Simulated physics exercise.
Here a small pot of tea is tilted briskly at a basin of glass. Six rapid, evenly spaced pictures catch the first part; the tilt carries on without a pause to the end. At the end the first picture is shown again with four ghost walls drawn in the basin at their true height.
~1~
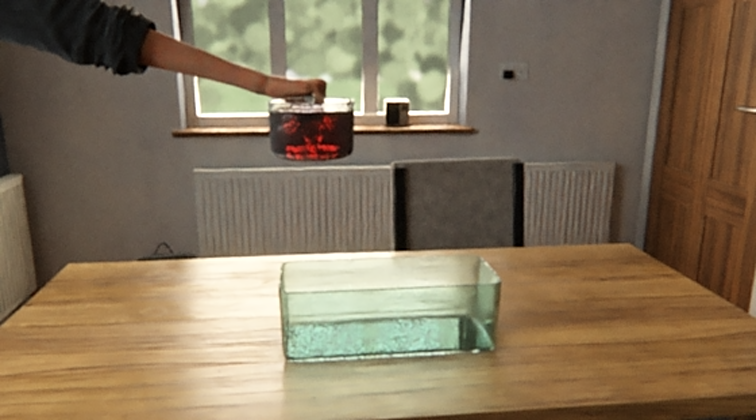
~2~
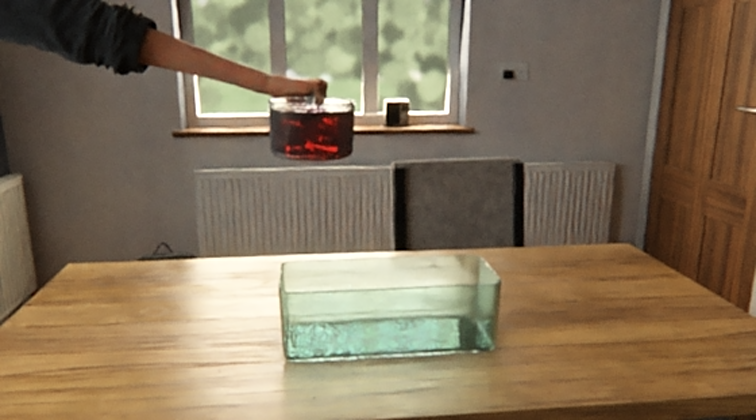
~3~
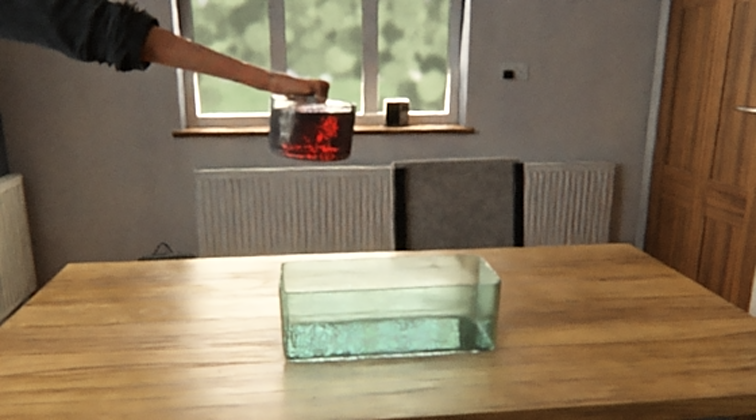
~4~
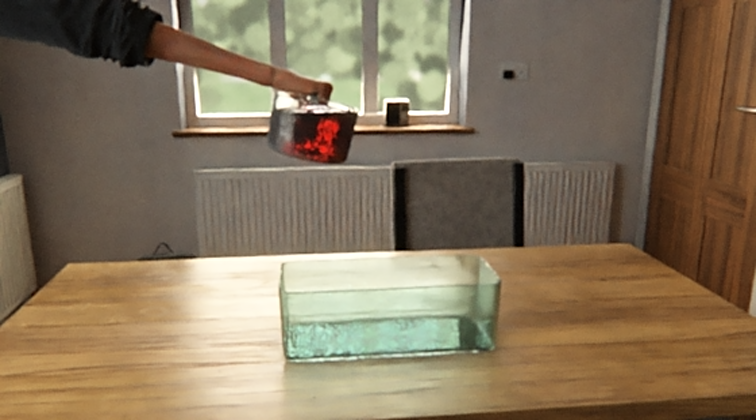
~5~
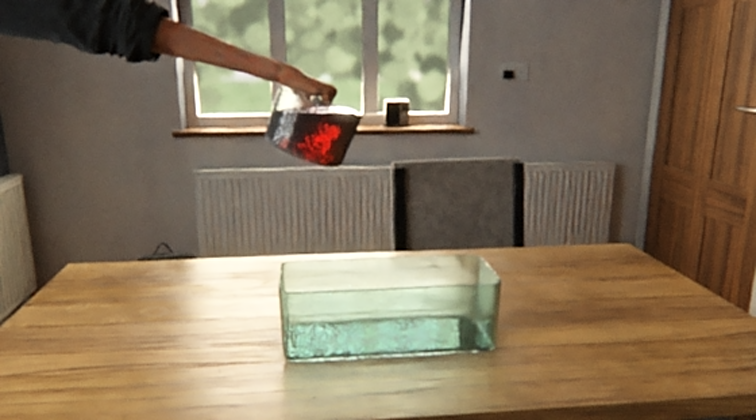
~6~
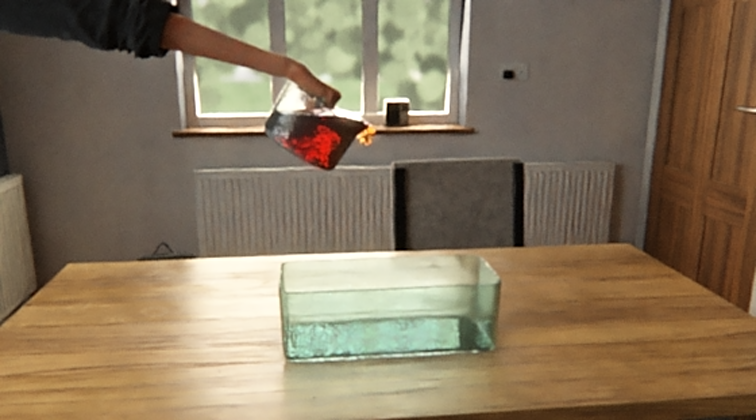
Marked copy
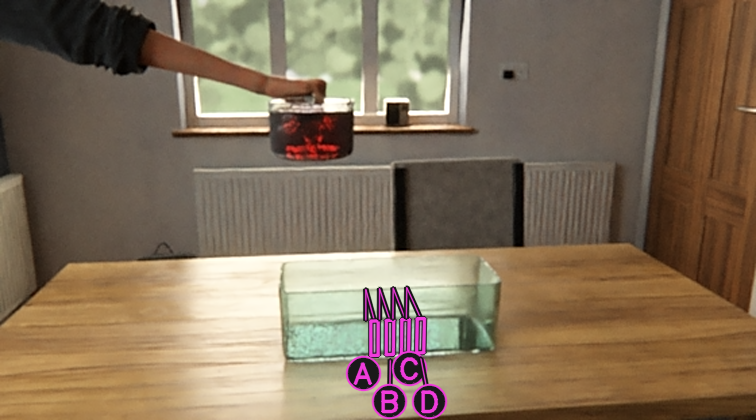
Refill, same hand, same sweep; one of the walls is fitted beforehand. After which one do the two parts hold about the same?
I would pick place D.
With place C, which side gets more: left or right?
The right side.
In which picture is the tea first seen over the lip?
In picture 5.
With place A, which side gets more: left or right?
The right side.
On the marked copy, A at (374, 360); B at (390, 360); C at (405, 359); D at (420, 358).
With A, about 4 % ends left of the wall and 94 % right of it.
With B, about 12 % ends left of the wall and 86 % right of it.
With C, about 28 % ends left of the wall and 70 % right of it.
With D, about 48 % ends left of the wall and 49 % right of it; 3 % is lost outside.
